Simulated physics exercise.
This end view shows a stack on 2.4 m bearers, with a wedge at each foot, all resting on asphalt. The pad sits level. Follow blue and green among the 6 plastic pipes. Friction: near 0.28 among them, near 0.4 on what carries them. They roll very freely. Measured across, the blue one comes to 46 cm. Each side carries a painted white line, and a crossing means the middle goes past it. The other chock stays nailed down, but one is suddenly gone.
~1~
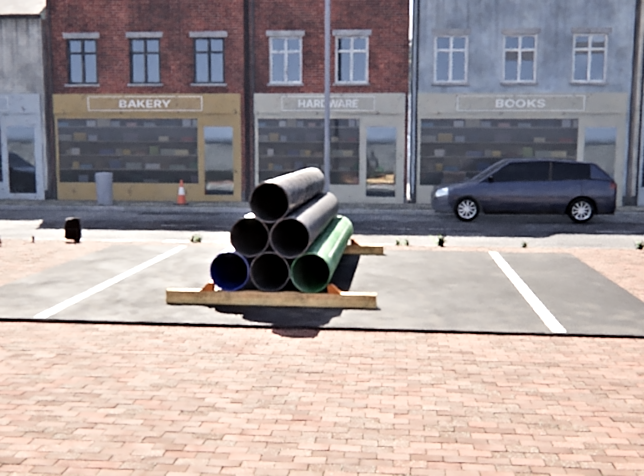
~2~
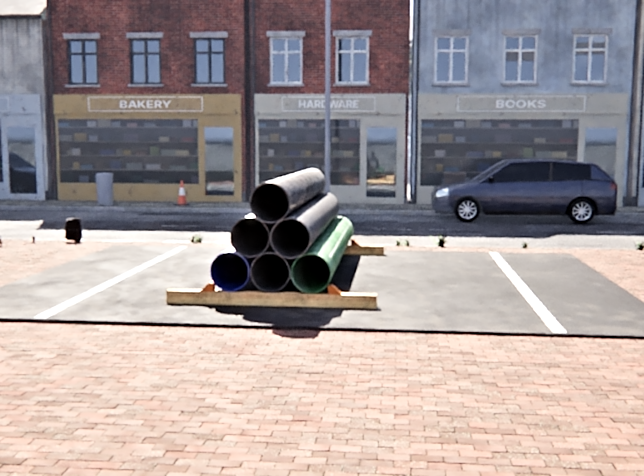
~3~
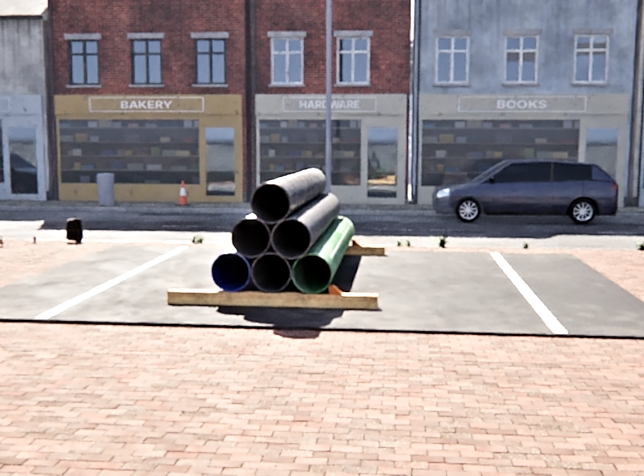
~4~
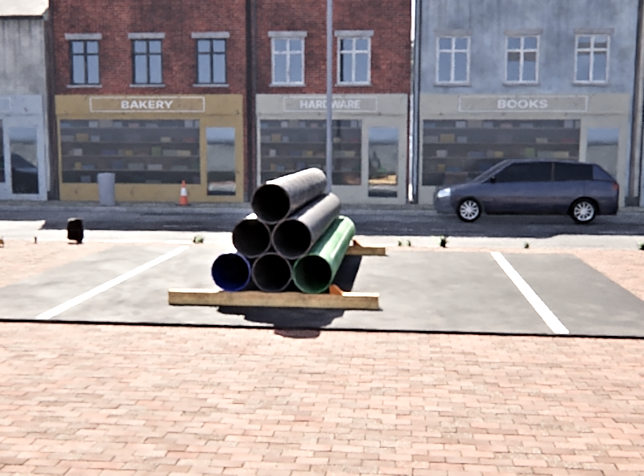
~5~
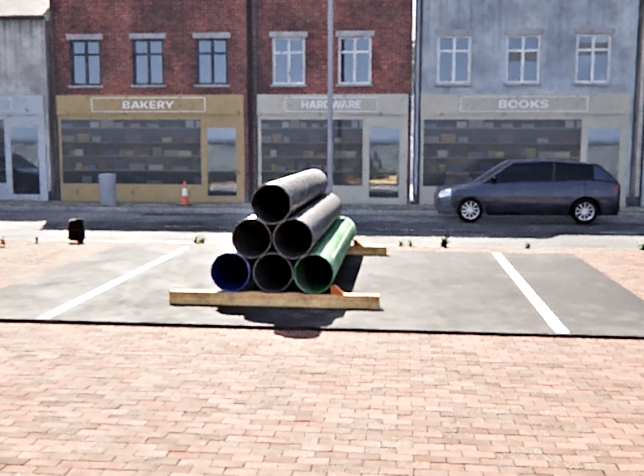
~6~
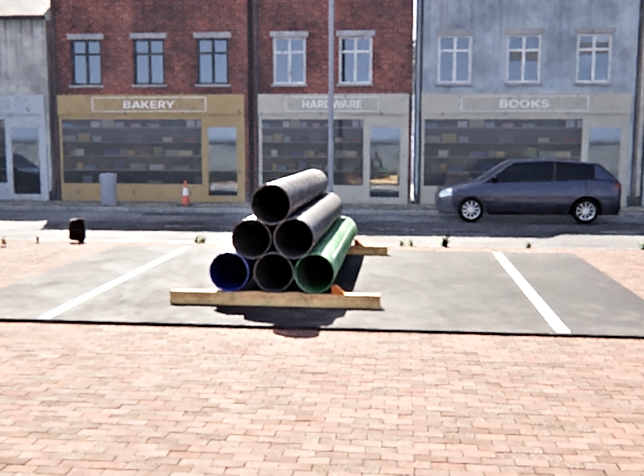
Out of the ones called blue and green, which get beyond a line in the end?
In the end: Blue pipe does, green doesn't.
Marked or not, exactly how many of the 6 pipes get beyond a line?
In all, 2.
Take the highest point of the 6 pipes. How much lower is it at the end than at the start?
Some 40 centimetres.
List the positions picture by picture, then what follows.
In the first frame, blue at (229, 271), green at (311, 273); both chocks in; lines at (73, 301) and (543, 313); the pad is level; 3 of the 6 form the bottom row.
In the second frame, blue at (229, 272), green at (311, 274).
In the third frame, blue at (230, 272), green at (312, 274); left chock gone.
In the fourth frame, blue at (230, 272), green at (313, 274).
In the fifth frame, blue at (230, 272), green at (314, 274).
In the sixth frame, blue at (229, 272), green at (314, 274); lines at (77, 301) and (548, 313).
Then, 0.7 s after the last picture, blue is on the bearers, 30 cm from the bearers' left end, rolling left; green is on the bearers, 75 cm from the bearers' right end; 0 past a line.
Then, 1.5 s after the last picture, blue is off the bearers, 70 cm short of the left line, rolling left; no change for green; 0 past a line.
Then, 2.4 s after the last picture, blue is past the left line; no change for green; 1 past a line.
At rest (7.1 s after the last picture), blue is past the left line; green is on the bearers, 75 cm from the bearers' right end; 2 past a line.
